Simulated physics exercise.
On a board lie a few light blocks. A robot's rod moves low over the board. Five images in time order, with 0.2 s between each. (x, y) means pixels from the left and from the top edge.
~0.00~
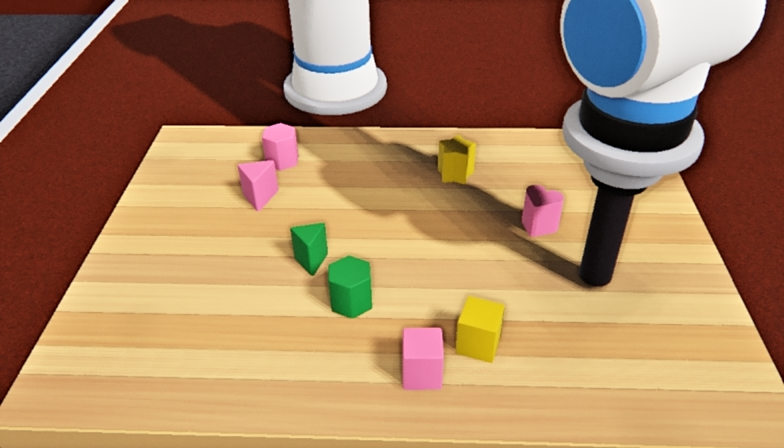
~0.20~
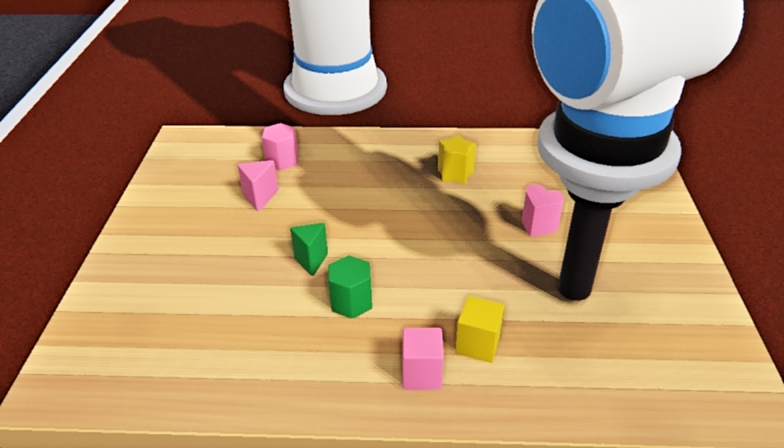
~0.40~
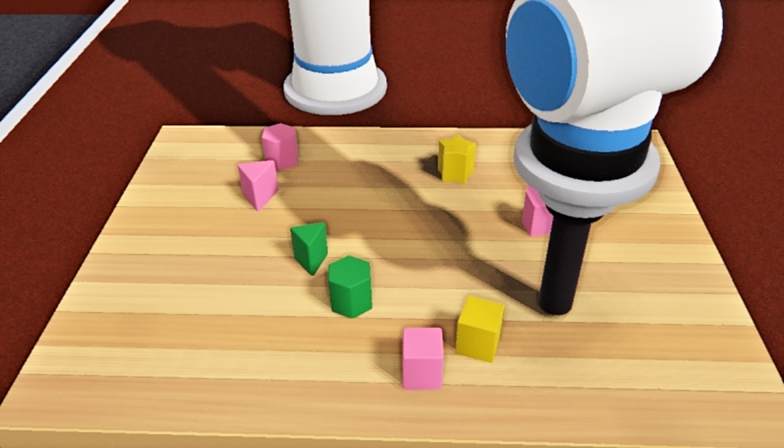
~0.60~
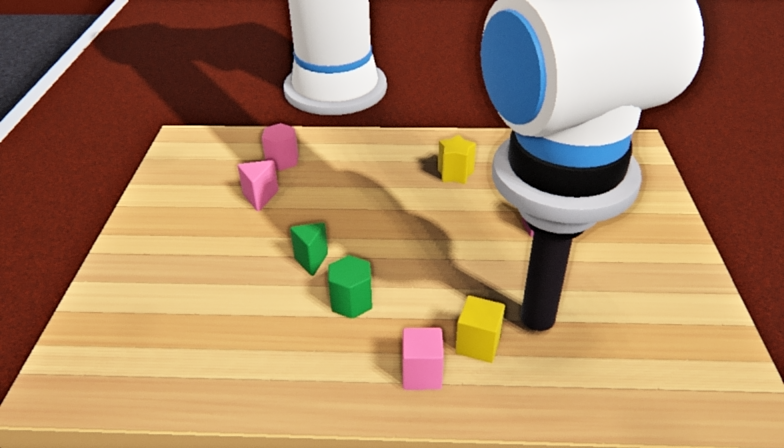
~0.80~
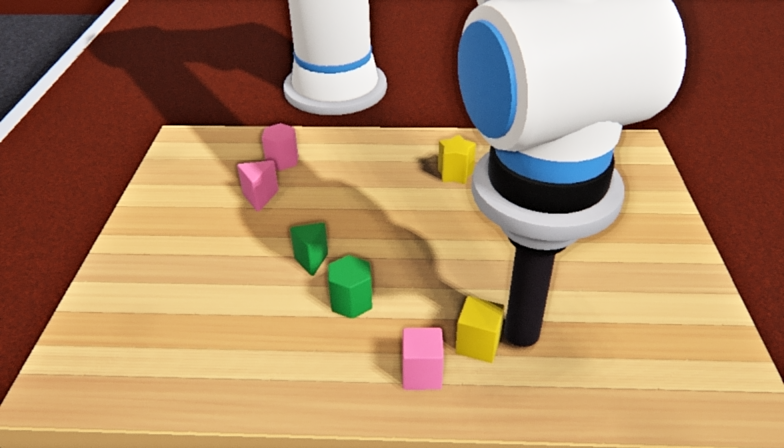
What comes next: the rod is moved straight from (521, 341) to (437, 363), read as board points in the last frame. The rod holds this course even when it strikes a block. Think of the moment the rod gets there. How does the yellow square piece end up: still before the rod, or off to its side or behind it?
Beside or behind it.
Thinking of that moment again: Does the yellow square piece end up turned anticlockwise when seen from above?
No, I don't think so.
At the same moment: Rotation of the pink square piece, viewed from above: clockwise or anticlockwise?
Counterclockwise from above.
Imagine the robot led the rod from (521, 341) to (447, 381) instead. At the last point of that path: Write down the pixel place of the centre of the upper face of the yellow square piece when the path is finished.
The middle of its upper face will lie at (446, 311).
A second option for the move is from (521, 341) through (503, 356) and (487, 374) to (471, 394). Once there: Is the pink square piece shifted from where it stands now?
I believe not.
On the path given first. Halfway along, rod at (480, 345); yellow square piece at (444, 313).
At the end, rod at (437, 356); pink square piece at (406, 349), turned 25° anticlockwise; yellow square piece at (418, 306), turned 35° clockwise.
